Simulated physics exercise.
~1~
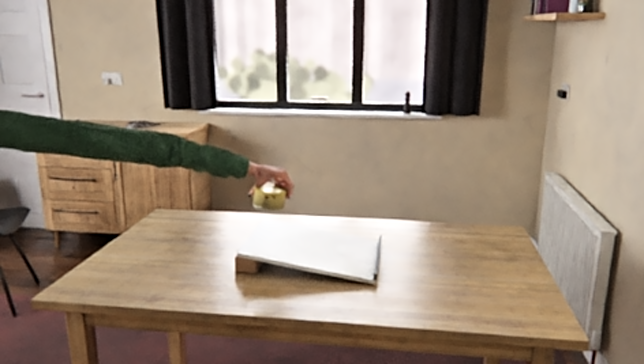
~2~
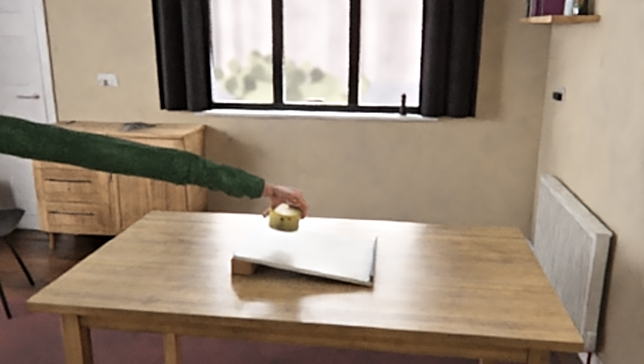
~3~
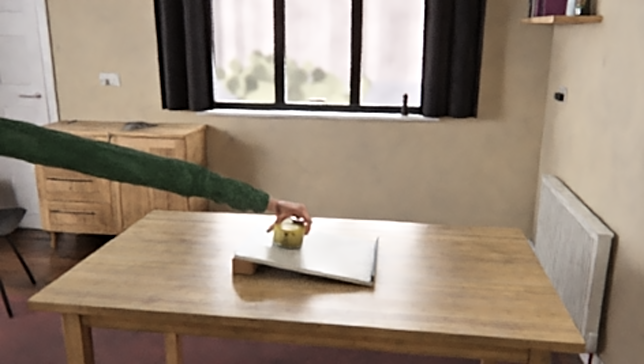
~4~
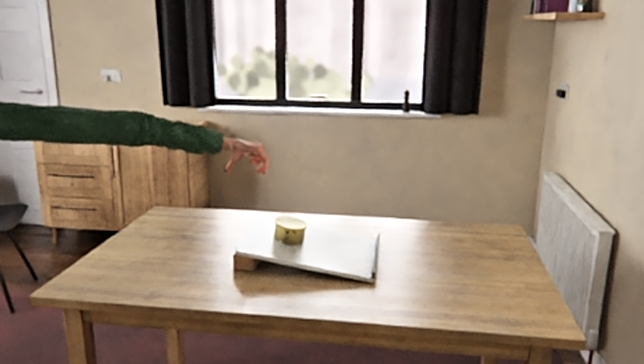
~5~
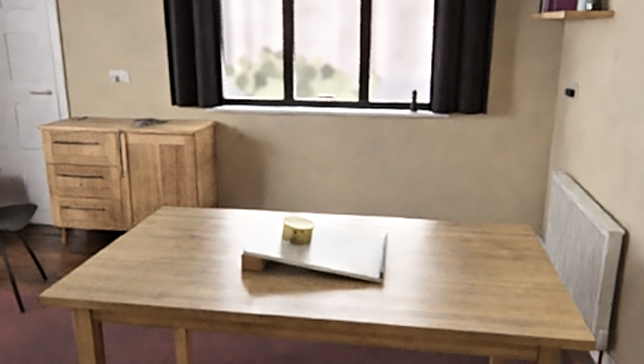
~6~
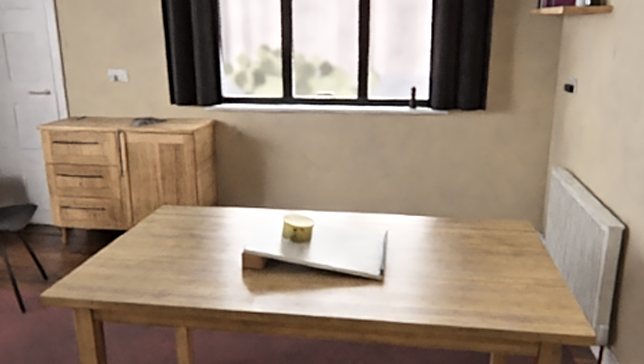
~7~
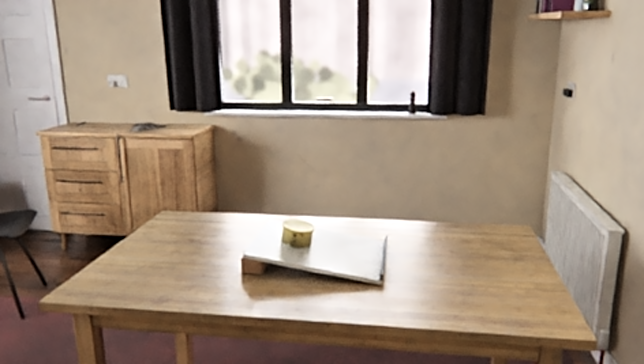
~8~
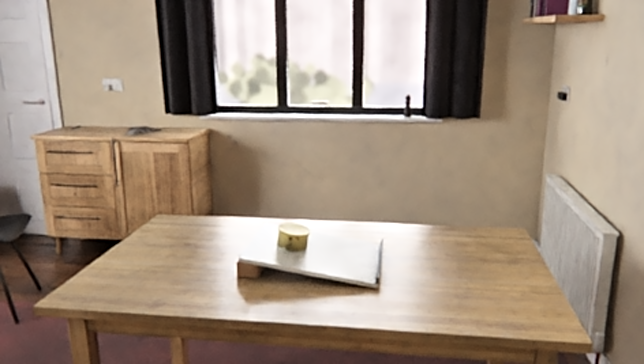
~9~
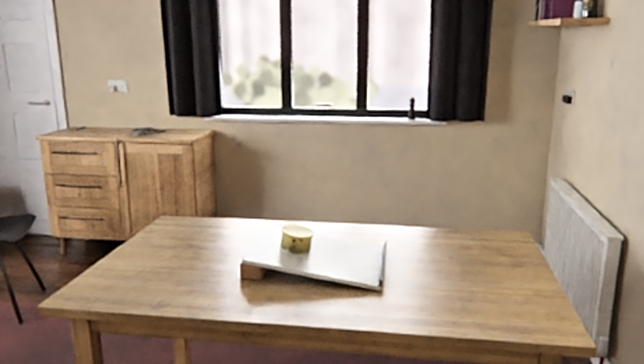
In the video, a hand in a green sleeve lowers a small yellow tub onto a tilted board propped on a block atop a wooden table. The fingers release it and the arm withdraws to the left, and the tub remains at rest on the board.
